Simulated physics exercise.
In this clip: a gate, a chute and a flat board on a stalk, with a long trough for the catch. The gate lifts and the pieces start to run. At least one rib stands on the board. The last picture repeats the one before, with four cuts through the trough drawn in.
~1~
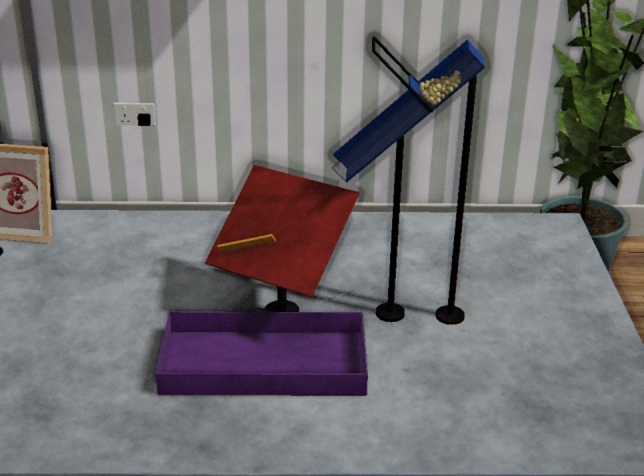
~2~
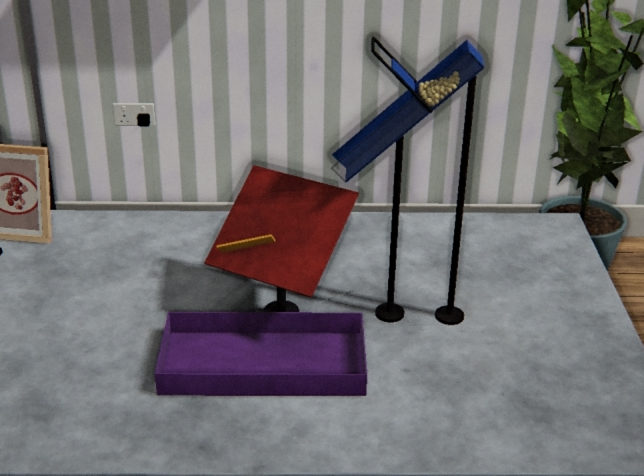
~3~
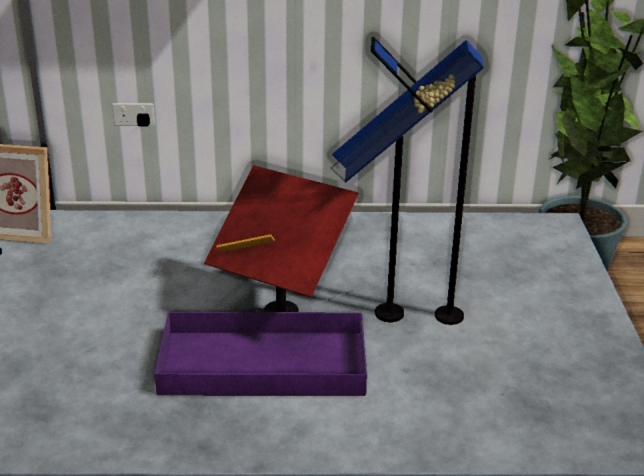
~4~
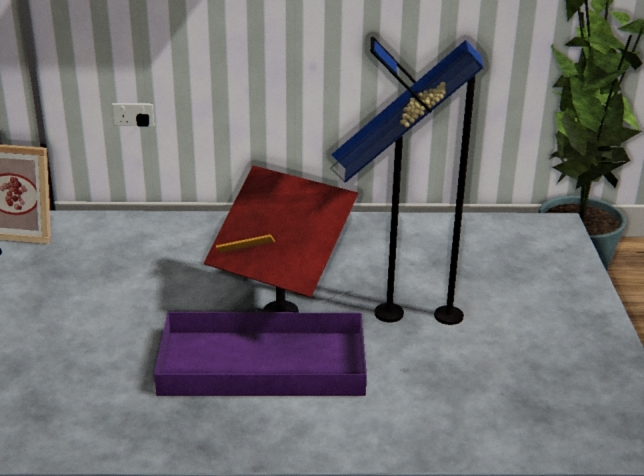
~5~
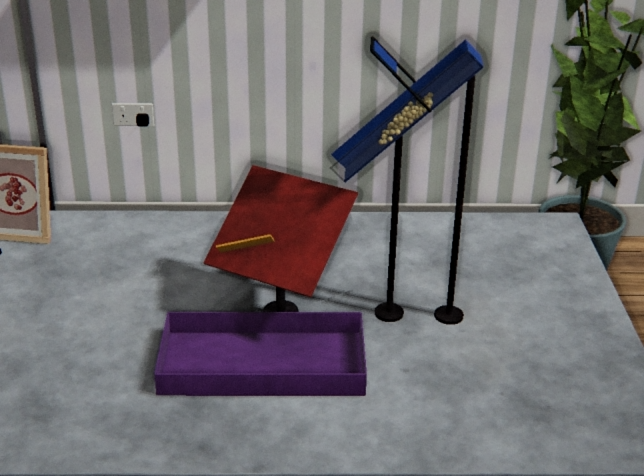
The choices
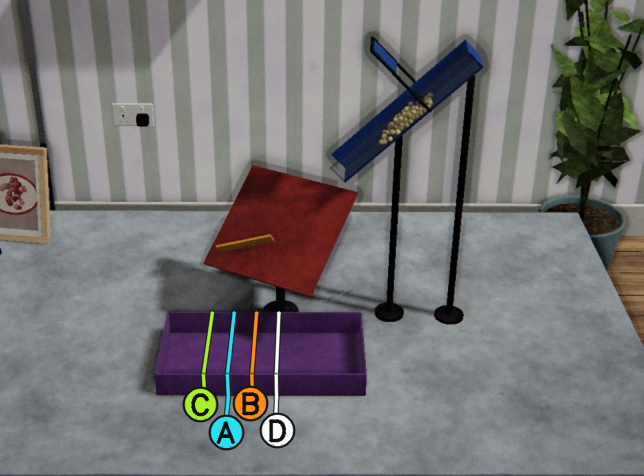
In the video, a gate lifts on a sloping blue chute and a cluster of small pale beans slides partway down it to the left, while the tilted red board with a yellow rib and the empty purple trough stay still.
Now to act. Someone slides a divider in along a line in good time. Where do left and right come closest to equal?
A works best here.
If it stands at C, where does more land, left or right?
The right side.
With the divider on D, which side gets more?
More lands on the left.
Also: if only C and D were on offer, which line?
Line C.
On the marked copy, line A crosses the front rim at (227, 374); line B crosses the front rim at (251, 374); line C crosses the front rim at (203, 374); line D crosses the front rim at (276, 374).
If A is chosen, of what is caught, about a third on the left of the divider, about two thirds on the right.
If B is chosen, of what is caught, most on the left of the divider, a small part on the right.
If C is chosen, of what is caught, about a quarter on the left of the divider, most on the right.
If D is chosen, of what is caught, all on the left of the divider, none on the right.
